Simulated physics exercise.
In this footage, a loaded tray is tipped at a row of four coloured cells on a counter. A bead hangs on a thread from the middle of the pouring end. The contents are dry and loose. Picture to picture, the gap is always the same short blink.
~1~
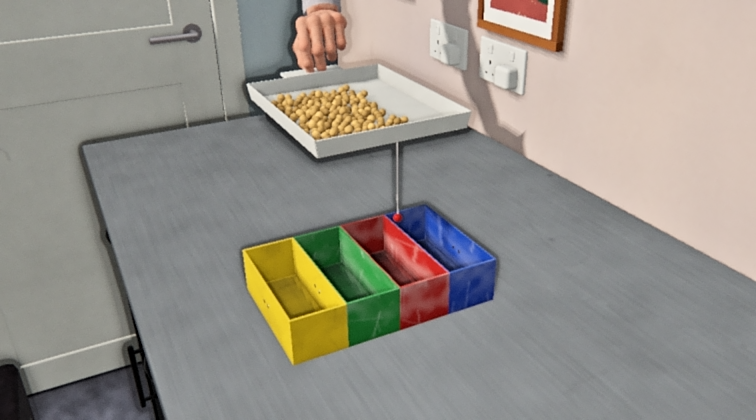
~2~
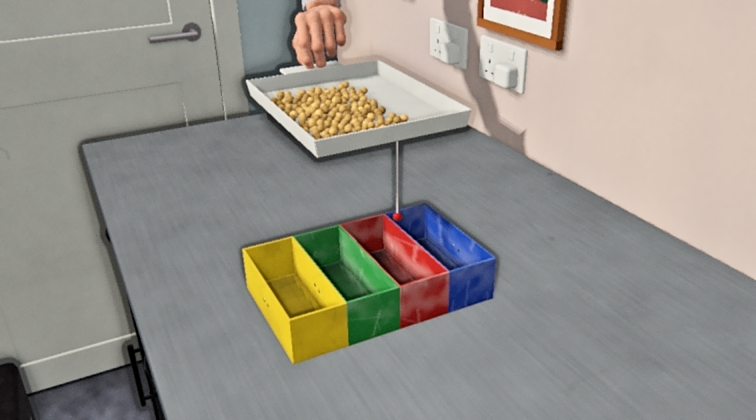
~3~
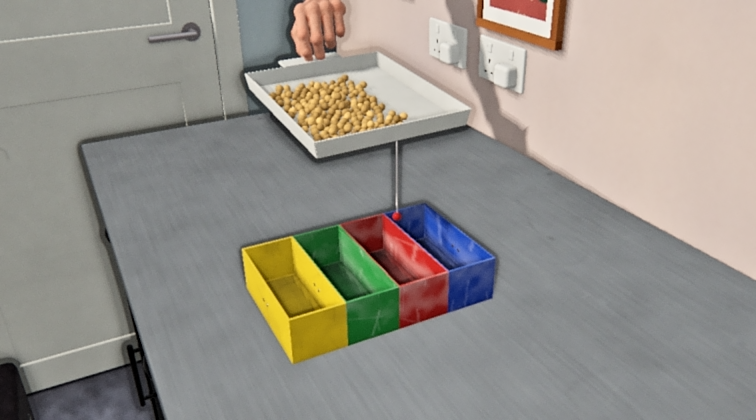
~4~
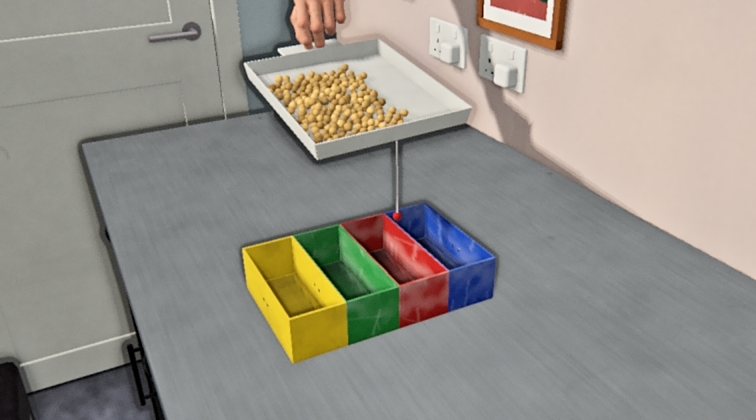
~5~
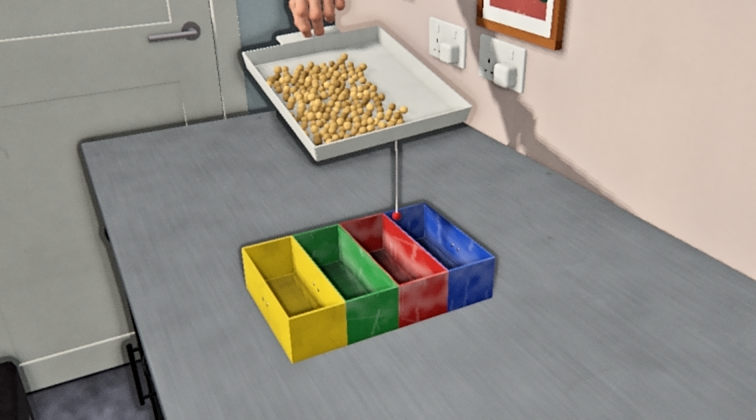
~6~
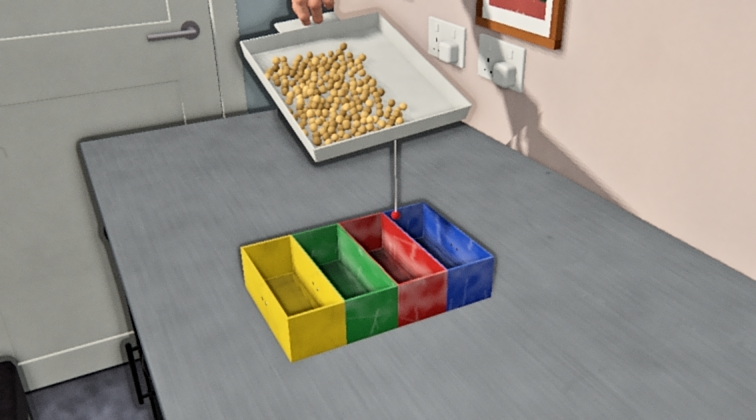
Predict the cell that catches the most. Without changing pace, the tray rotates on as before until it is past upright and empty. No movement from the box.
I would say the green one.
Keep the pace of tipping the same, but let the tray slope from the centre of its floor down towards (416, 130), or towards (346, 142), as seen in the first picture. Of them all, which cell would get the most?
First place: That blue cell; second place: The green cell.
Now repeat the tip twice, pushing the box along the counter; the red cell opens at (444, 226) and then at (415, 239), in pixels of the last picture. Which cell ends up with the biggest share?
So the first one goes to the yellow cell and the second to the green one.
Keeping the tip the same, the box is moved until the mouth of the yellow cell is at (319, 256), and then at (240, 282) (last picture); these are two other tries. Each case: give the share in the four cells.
You'd get 100 per cent first and 90 per cent second.
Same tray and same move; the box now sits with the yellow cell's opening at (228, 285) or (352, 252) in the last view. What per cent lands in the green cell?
About 0 per cent, then about 20 per cent.
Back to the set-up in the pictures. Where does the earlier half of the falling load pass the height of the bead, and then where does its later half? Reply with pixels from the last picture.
Around (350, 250), followed by around (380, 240).
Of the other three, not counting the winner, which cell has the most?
Rank 2: The red cell.
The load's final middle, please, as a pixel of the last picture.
Around (365, 297).
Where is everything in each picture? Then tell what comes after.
Corners of the pouring end near (317, 140) and (467, 111), level; middle of the load near (336, 113), dried chickpeas; bead on its thread near (398, 218); yellow cell near (319, 330); green cell near (374, 313); red cell near (424, 297); blue cell near (472, 282), in the first frame.
Corners of the pouring end near (317, 139) and (467, 109), level; middle of the load near (336, 111), in the second frame.
Corners of the pouring end near (316, 141) and (467, 108), tipped barely, lowest at the left corner; middle of the load near (335, 108), in the third frame.
Corners of the pouring end near (317, 143) and (468, 107), tipped a little, lowest at the left corner; middle of the load near (336, 103), in the fourth frame.
Corners of the pouring end near (316, 145) and (468, 105), tipped a little, lowest at the left corner; middle of the load near (335, 99), in the fifth frame.
Corners of the pouring end near (316, 147) and (467, 104), tipped clearly, lowest at the left corner; middle of the load near (335, 94); yellow cell near (317, 327); green cell near (372, 311); red cell near (422, 295); blue cell near (470, 280), in the sixth frame.
Shortly afterwards, tray tipped steeply; all but a few on the tray; only a few falling or outside the box.
Next, tray tipped right over; all but a few on the tray; only a few in the green cell; only a few in the red cell; only a few falling or outside the box.
Some moments later, tray tipped past a quarter turn; near half in the green cell; near a third in the red cell; a little in the blue cell; only a few in the yellow cell; only a few falling or outside the box.
In the end, tray tipped past a quarter turn; near half in the green cell; near a third in the red cell; a little in the blue cell; only a few in the yellow cell; only a few outside the box.
